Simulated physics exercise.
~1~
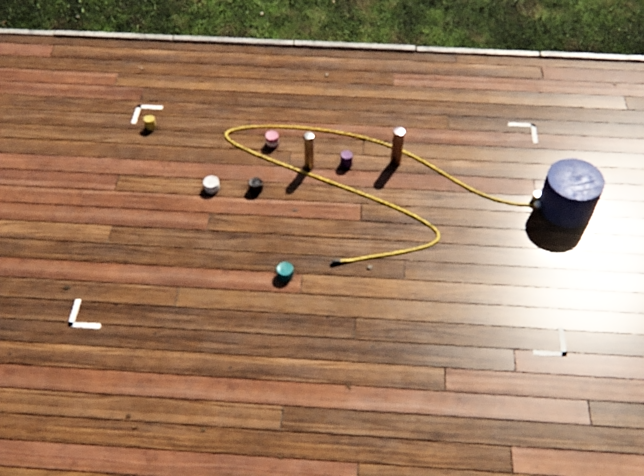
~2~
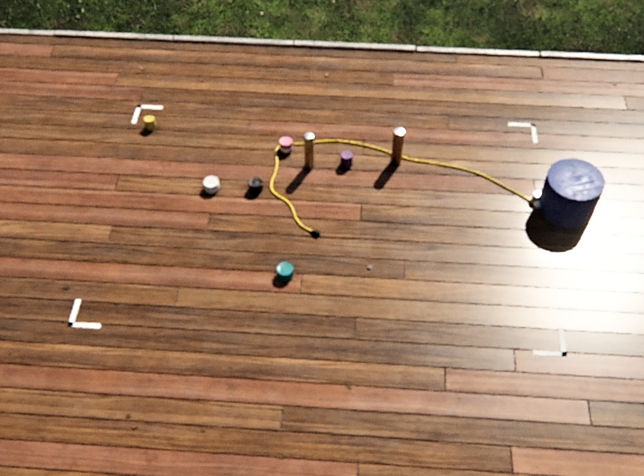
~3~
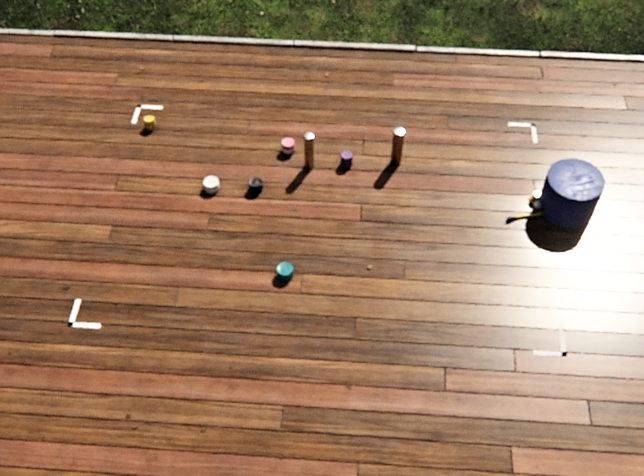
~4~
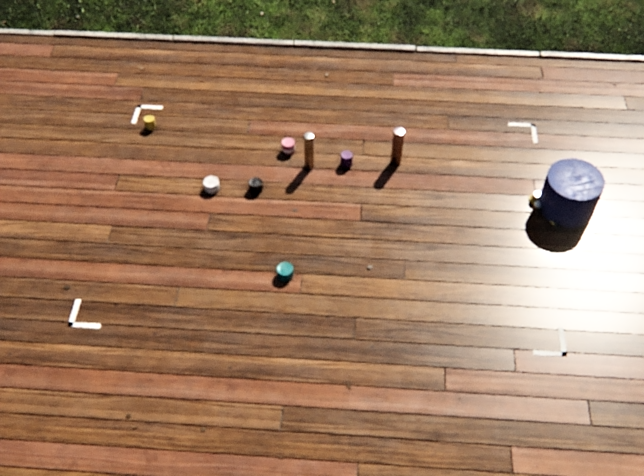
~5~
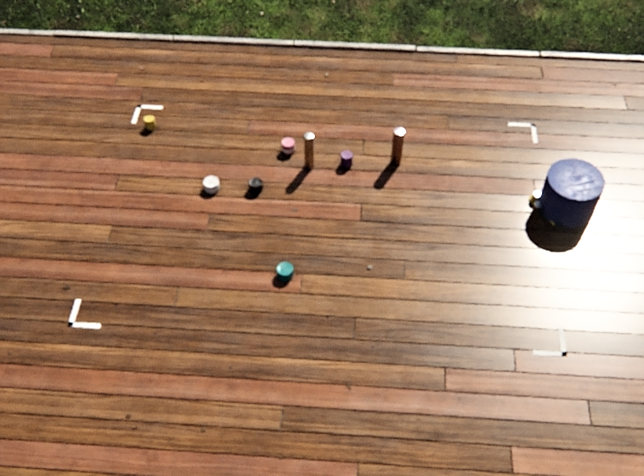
A big blue reel on a wooden deck pulled in a long yellow cord that lay looped among small tubs and posts, nudging the pink tin a little to the right before the cord was almost entirely gone, the other containers unmoved.
